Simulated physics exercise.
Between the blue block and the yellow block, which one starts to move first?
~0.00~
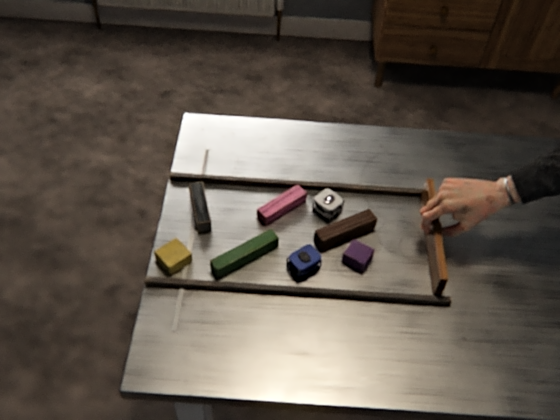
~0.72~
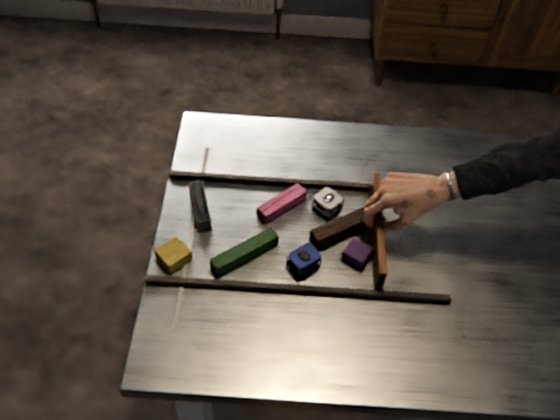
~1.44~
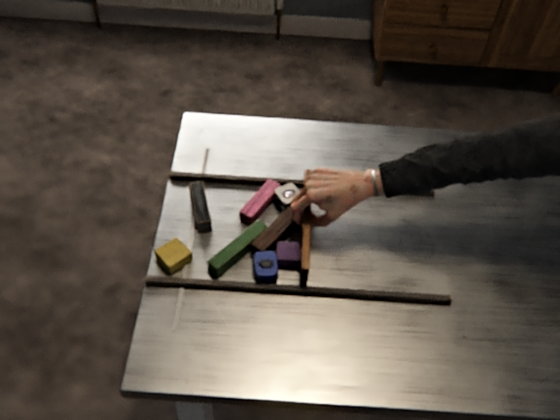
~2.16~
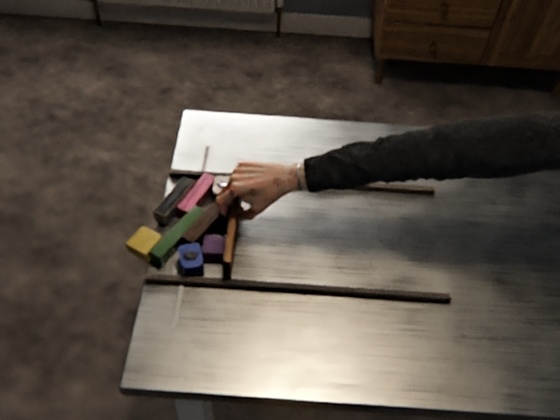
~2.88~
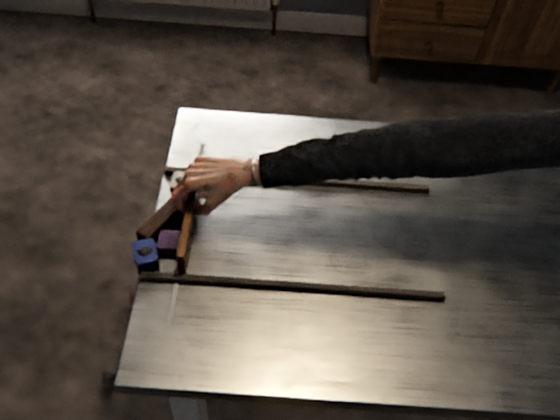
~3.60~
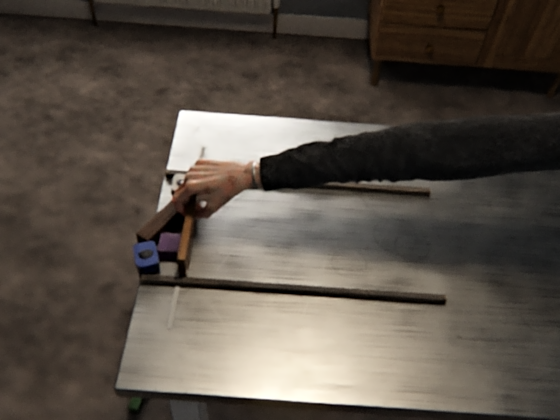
The blue block starts to move first, while the yellow block is still at rest. The yellow block only shifts later, as the board pushes the pile closer to the table's end.
